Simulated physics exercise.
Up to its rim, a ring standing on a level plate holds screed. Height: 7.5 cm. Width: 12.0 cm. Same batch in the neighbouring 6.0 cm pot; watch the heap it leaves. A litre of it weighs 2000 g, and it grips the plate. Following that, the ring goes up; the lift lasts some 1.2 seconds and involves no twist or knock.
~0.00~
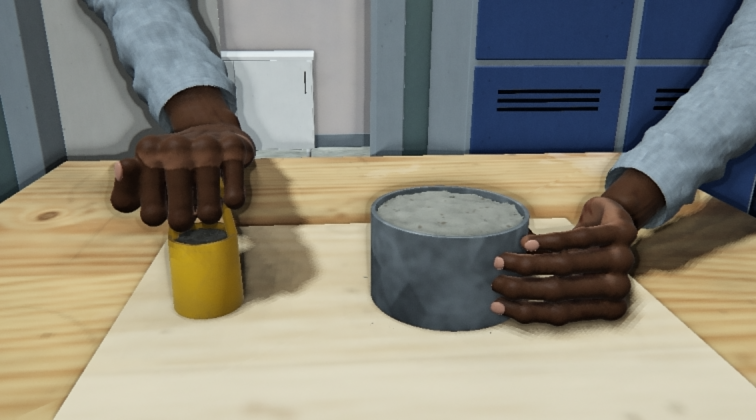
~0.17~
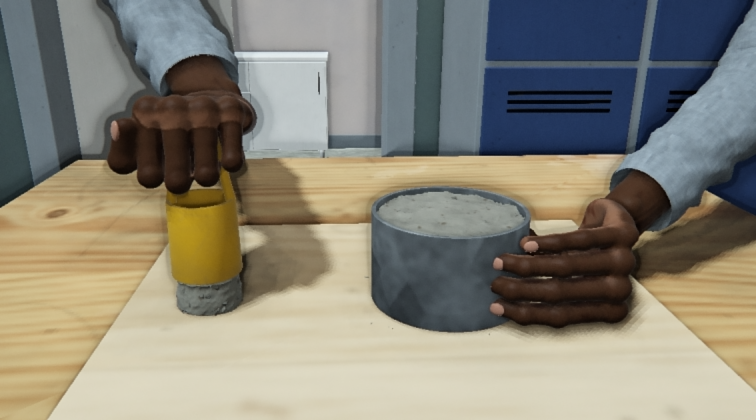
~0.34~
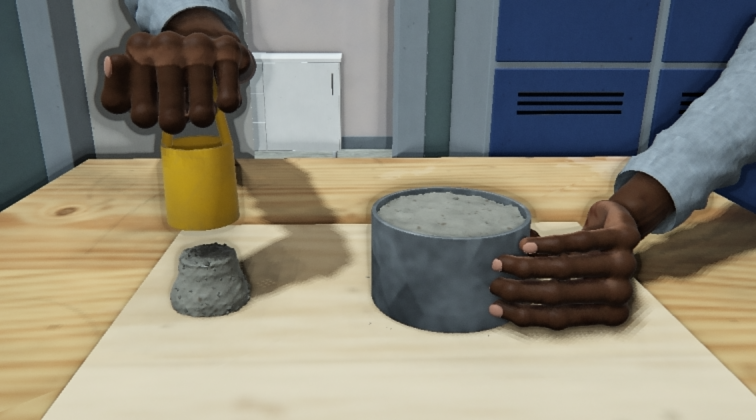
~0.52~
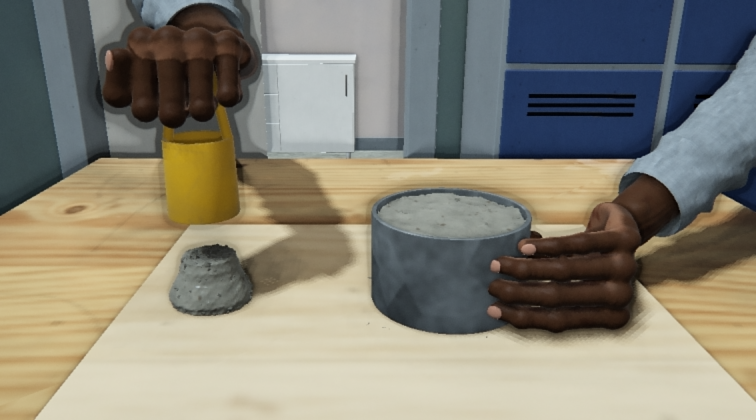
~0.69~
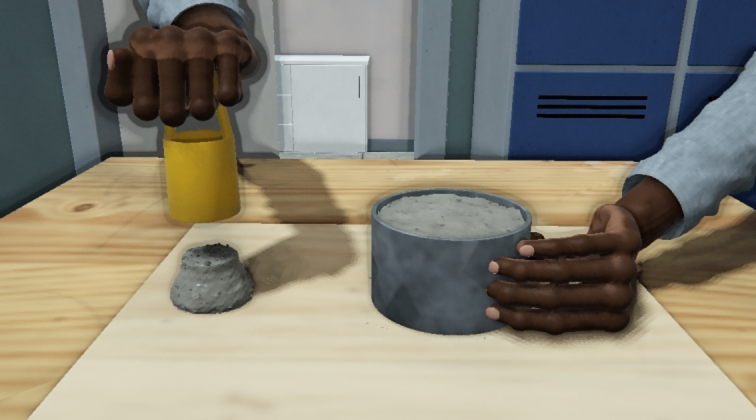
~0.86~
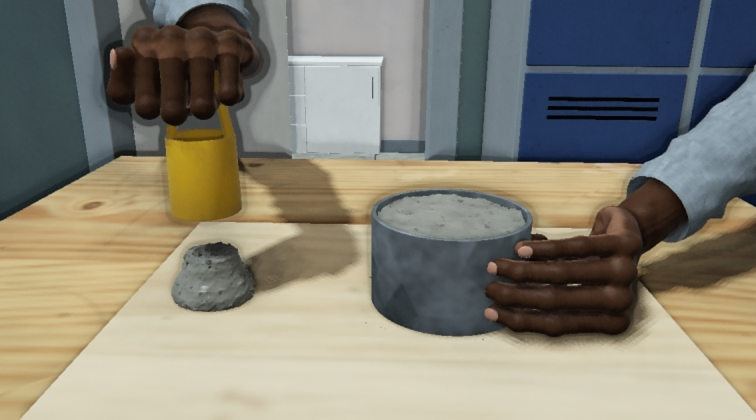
A hand lifts a yellow pot, leaving a small grey heap beside the full ring.
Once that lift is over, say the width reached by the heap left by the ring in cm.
17.5 cm.
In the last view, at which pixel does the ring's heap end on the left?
I'd mark it at about (343, 299).
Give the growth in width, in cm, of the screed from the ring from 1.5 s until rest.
Result: Close to 1.5 cm.
After 1.2 s, the ring is up 2.1 cm; the screed has come down 0.2 cm to 7.3 cm and is 13 cm wide.
After 1.5 s, the ring is up 5.1 cm; the screed has come down 1.8 cm to 5.7 cm and is 16 cm wide.
After 1.8 s, the ring is up 8.0 cm; the screed has come down 2.4 cm to 5.1 cm and is 17 cm wide.
After 2.1 s, the ring is clear; the screed has come down 2.4 cm to 5.1 cm and is 17 cm wide.
After 2.5 s, at rest, the ring is clear; the screed has come down 2.5 cm to 5.0 cm and is 17 cm wide.
